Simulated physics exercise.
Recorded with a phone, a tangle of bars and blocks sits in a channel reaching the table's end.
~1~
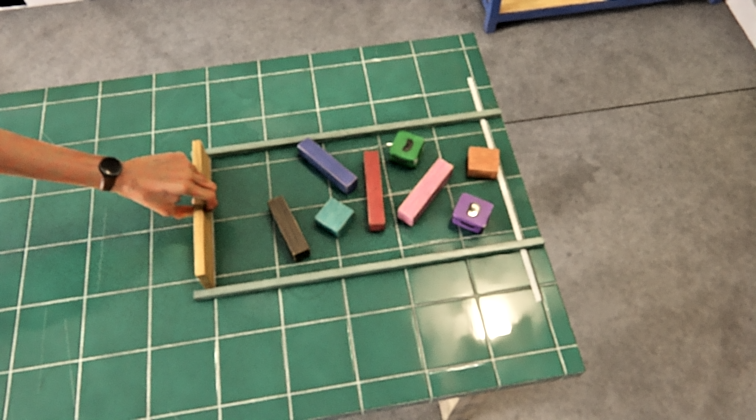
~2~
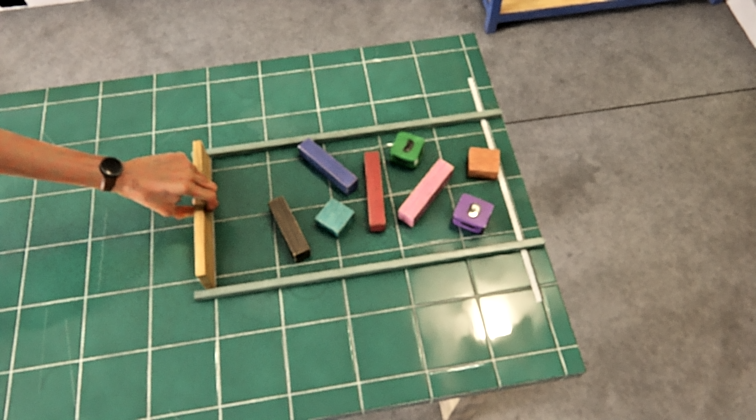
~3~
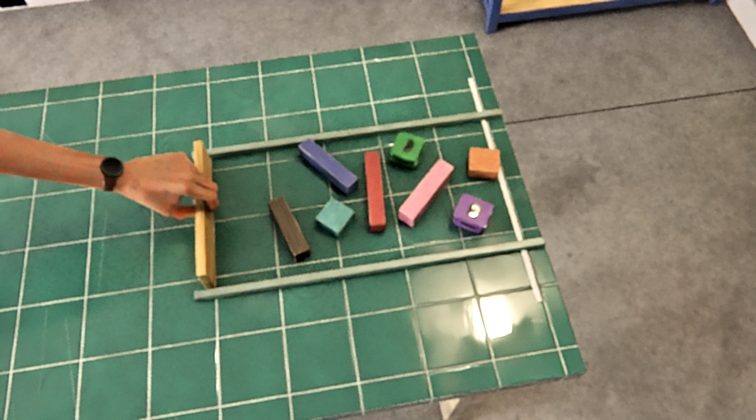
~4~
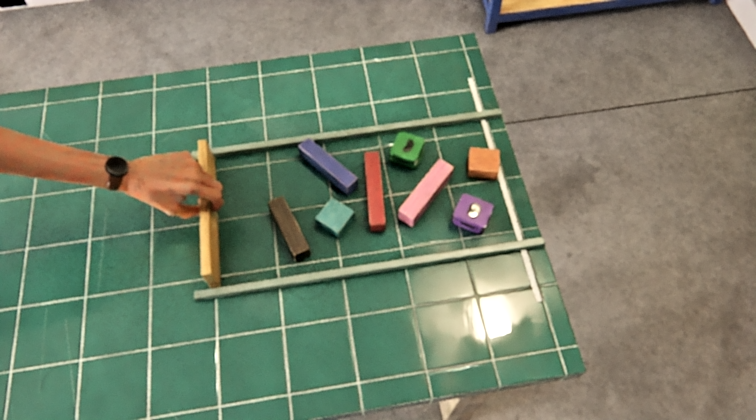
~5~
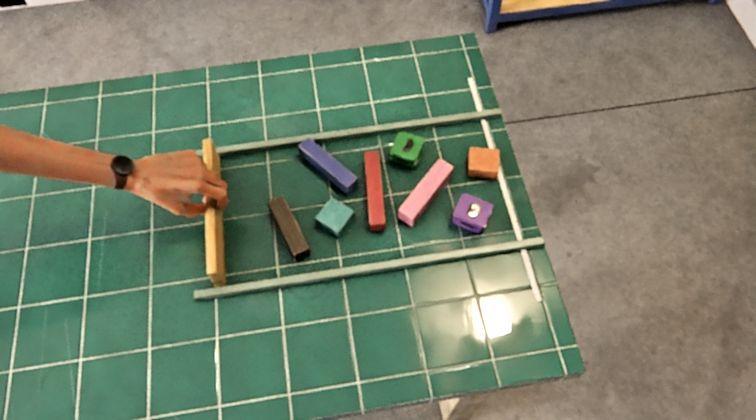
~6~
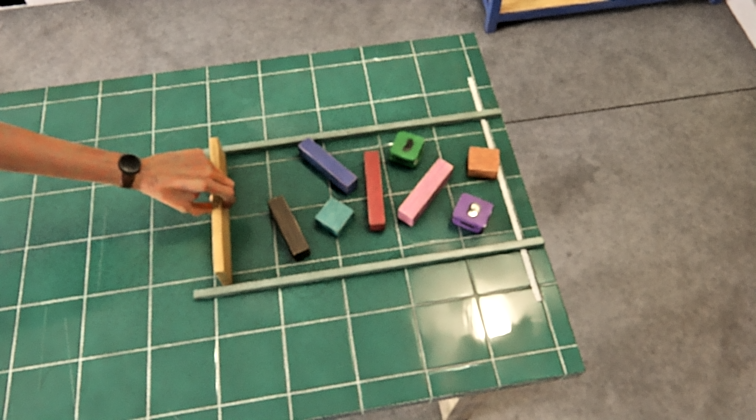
A hand wearing a dark watch grips an upright wooden board at the left of a green tiled table, seen from above with grey floor beyond. Between two pale rails lie black, blue, red and pink bars, with turquoise, green, orange and purple pieces among and right of them, before a white strip. The hand slides the board slightly rightward, while the pieces and camera stay practically still.
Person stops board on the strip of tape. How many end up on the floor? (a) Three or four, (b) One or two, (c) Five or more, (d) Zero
(c) Five or more.
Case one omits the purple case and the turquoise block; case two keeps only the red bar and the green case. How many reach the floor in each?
The answer is 4 and then 4.
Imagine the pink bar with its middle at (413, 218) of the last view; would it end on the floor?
Note - pink bar not retained.
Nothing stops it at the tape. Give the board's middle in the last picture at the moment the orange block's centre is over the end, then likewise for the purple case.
The middle is at (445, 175) when it's the orange block, and at (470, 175) when it's the purple case.
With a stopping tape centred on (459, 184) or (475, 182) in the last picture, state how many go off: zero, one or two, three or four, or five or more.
One or two; three to four.
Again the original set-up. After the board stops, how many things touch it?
The answer is 2.
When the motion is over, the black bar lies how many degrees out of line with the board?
Somewhere near 0 degrees, I'd say.
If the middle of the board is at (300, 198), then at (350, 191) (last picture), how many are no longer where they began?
So far 2, and 5 at the second.
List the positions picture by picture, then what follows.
Orange block (483, 163); purple case (472, 215); pink bar (426, 192); board (203, 212); tape (501, 178), in the first frame.
Purple case (472, 215); black bar (289, 229), in the second frame.
Pink bar (426, 193); turquoise block (336, 218), in the third frame.
Orange block (484, 164); green case (407, 151), in the fourth frame.
Purple case (472, 215); red bar (375, 190), in the fifth frame.
Orange block (483, 163); purple case (472, 214); pink bar (426, 192); board (221, 209); tape (501, 178), in the sixth frame.
Soon after, none off yet; orange block at rest near (483, 163); purple case at rest near (472, 214); pink bar at rest near (426, 192).
After that, none off yet; orange block at rest near (486, 163); purple case displaced a little near (490, 217); pink bar displaced a little near (463, 177).
And then, none off yet; orange block tilting well over near (528, 155); purple case displaced well along near (531, 222); pink bar displaced about its own width near (514, 162).
In the end, the number that fall off is five or more; gone, turquoise block, red bar, green case, pink bar, purple case and orange block.
